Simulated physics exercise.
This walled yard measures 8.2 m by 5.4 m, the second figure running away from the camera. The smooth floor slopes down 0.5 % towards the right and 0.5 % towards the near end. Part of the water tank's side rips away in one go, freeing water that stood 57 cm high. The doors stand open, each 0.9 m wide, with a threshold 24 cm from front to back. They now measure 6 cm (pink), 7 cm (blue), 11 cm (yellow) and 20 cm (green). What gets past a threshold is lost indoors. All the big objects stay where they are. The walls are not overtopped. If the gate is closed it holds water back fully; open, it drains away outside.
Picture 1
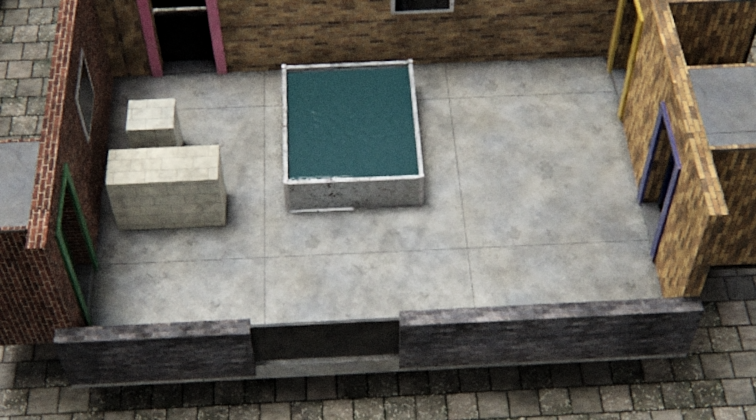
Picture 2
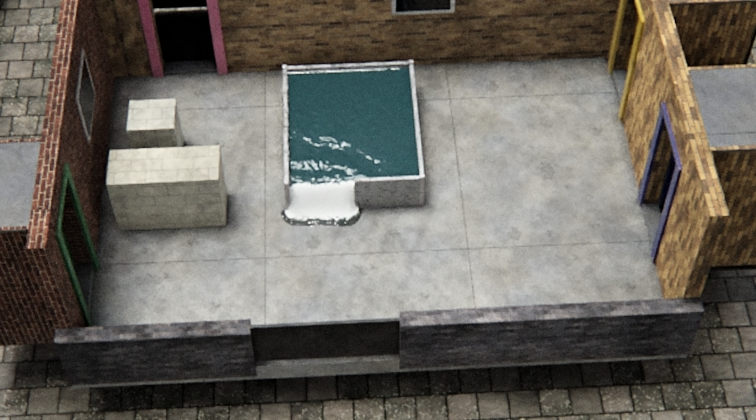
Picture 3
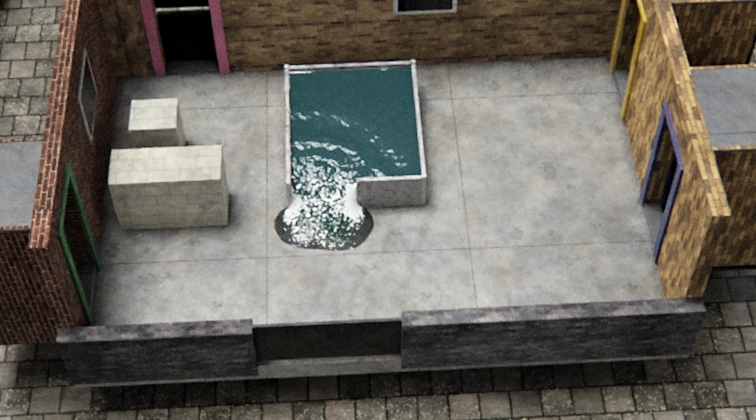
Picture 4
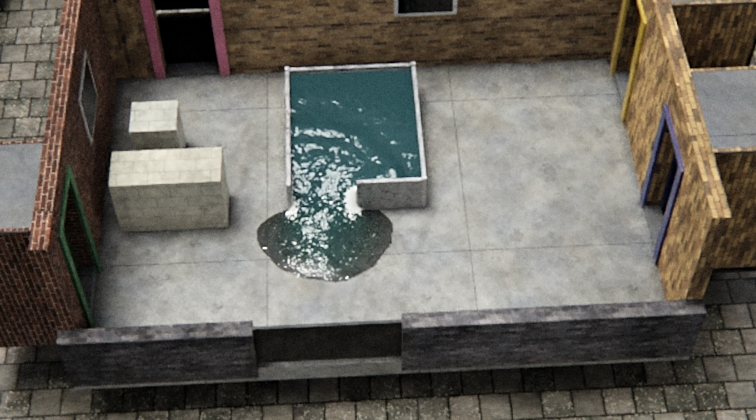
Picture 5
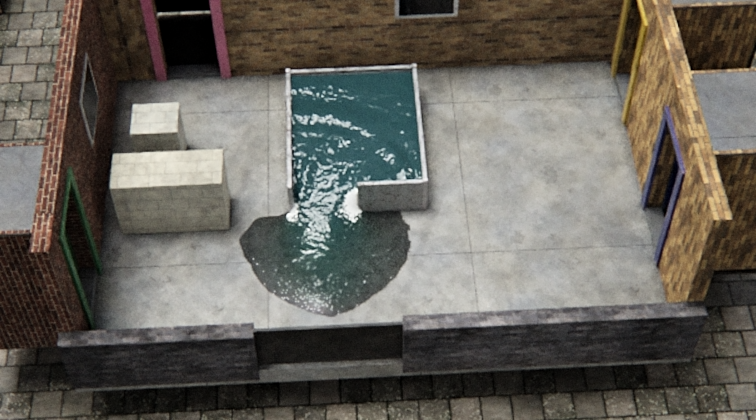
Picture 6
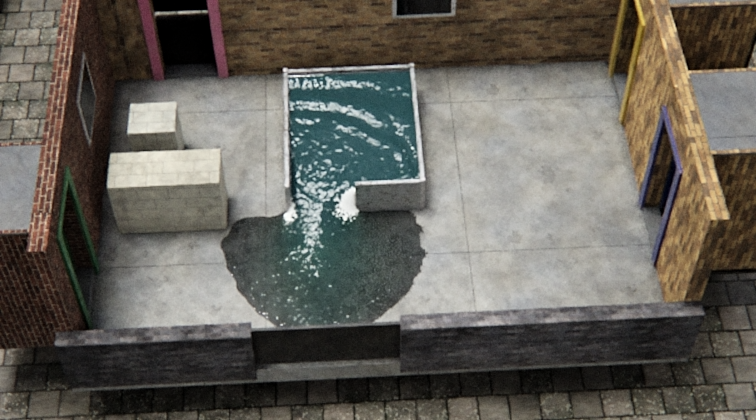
A walled yard with a smooth grey floor is seen from high above its low, dark near wall. A grey-rimmed tank of blue-green water stands toward the back, with two pale blocks to its left, green and pink doorways at left, and yellow and blue ones at right. The tank's near side opens at its left end, and foaming water pours out, spreading in a widening dark pool toward the near wall.
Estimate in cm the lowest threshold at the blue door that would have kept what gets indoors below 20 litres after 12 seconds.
Close to 7.5 cm is just enough.
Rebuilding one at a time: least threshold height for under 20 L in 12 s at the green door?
Roughly 15 cm at green.
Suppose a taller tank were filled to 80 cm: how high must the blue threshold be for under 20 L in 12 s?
About 11.5 cm.
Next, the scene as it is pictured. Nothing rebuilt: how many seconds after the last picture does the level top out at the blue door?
Around 10.0 s.
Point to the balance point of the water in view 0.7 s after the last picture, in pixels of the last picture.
Near (342, 184).
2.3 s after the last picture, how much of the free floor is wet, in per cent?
Some 35 per cent of it.
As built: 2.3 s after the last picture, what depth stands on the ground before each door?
In cm: Pink 0, blue 0, yellow 0, green 19.
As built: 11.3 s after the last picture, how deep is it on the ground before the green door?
Roughly 6.0 cm deep.
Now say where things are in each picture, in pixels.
In the first frame, the water tank at (351, 123) is whole and still, 57 cm deep; the blue door at (658, 187) is dry.
In the second frame, water pours out at (323, 200) and has run 0.3 m, to (321, 221); about 9 cm deep outside, 57 cm at the back.
In the third frame, water pours out at (325, 200) and has run 0.7 m, to (335, 246); about 9 cm deep outside, 57 cm at the back.
In the fourth frame, the front is at (324, 275), 1.2 m from the gap at (325, 202); 1.7 m2 of floor is wet, 57 cm left at the back.
In the fifth frame, the gap is at (326, 204), the front 1.8 m out at (322, 309); the back of the water tank holds 57 cm.
In the sixth frame, the gap is at (323, 203), the front 2.3 m out at a hidden place; the back of the water tank holds 56 cm; the blue door at (660, 191), 4.9 m from the gap, is still 3.6 m from the nearest water.
Then, 0.7 s after the last picture water covers 20 % of the floor, deepest (34 cm) near (317, 218); it has not reached the blue door.
Then, 2.3 s after the last picture water covers 35 % of the floor, deepest (30 cm) near (88, 362); it has not reached the blue door.
Then, 11.3 s after the last picture water covers 95 % of the floor, deepest (12 cm) near (653, 336); 9 cm at the blue door, 27 litres in over its 7 cm threshold.
At the blue door as built, the water peaked near 10 cm, 9.9 s after the last picture.
Run again over the same 12 s with other heights there, 35 litres in over 6.5 cm, 4 litres over 9 cm. The limit of 20 litres is kept from about 7.5 cm up.
